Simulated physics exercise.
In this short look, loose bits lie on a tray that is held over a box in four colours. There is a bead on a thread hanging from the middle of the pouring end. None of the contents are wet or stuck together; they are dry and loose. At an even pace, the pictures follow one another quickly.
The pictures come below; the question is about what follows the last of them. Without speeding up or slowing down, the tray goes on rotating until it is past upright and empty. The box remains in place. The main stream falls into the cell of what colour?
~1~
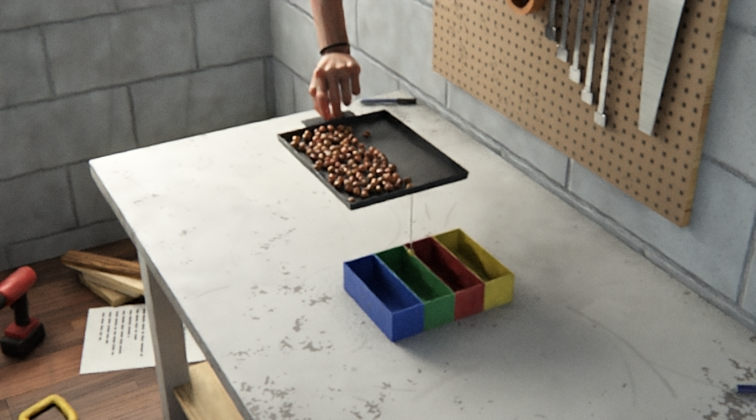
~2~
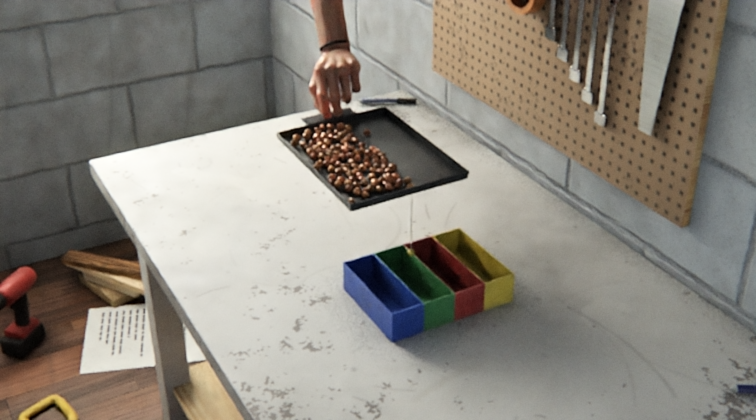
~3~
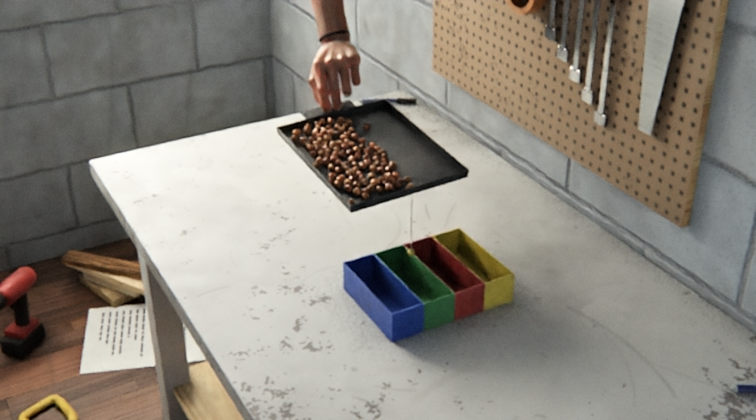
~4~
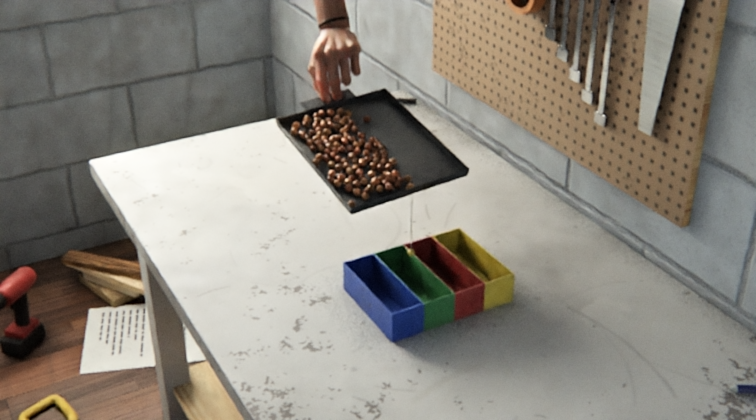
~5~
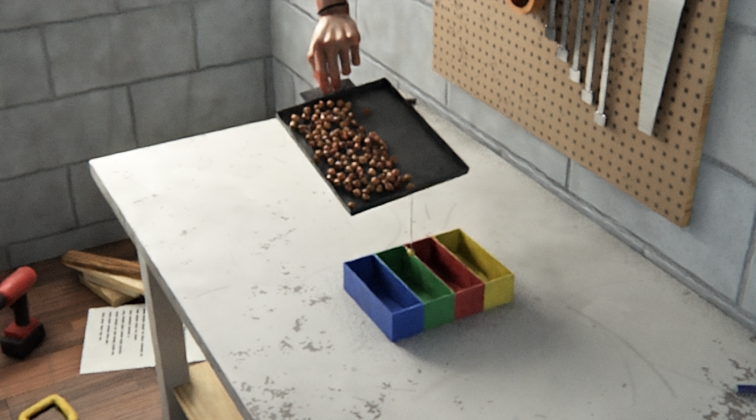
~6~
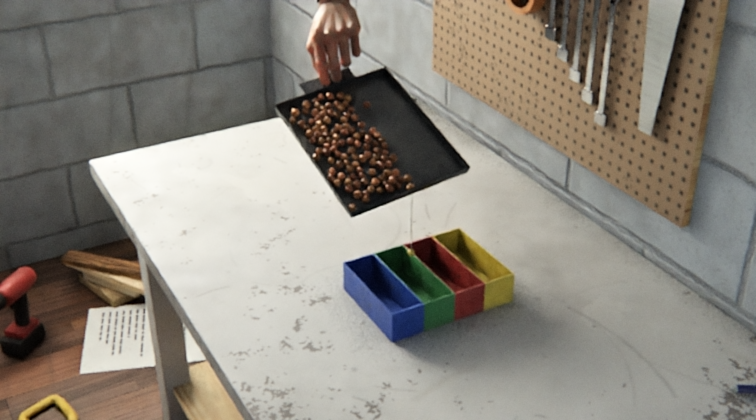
Colour: Blue.
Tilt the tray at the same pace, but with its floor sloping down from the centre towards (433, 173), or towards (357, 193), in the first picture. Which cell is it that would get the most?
First that yellow cell, then the blue cell.
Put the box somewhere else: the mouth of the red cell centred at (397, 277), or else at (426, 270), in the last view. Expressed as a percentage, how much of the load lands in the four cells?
First some 100, then 90 per cent.
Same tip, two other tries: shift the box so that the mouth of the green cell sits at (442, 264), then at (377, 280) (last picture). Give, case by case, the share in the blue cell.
It would be roughly 10 per cent, followed by roughly 30 per cent.
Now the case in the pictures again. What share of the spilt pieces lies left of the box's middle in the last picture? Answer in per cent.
I reckon around 100 per cent.
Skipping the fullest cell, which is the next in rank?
That would be that green cell, just behind the top one.
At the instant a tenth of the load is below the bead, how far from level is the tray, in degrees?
Approx. 110° from level.
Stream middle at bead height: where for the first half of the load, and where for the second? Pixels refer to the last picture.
The early half goes through (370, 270), the late half through (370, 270).
Shortly afterwards, tray tipped steeply; the whole lot on the tray.
Next, tray tipped past a quarter turn; all but a few on the tray; only a few in the blue cell; only a few in the green cell; only a few falling or outside the box.
Some moments later, tray tipped past a quarter turn; near half in the blue cell; a little in the green cell; near a third falling or outside the box.
In the end, tray tipped past a quarter turn; near half in the blue cell; a little in the green cell; none at all in the red cell; none at all in the yellow cell; near a third outside the box.
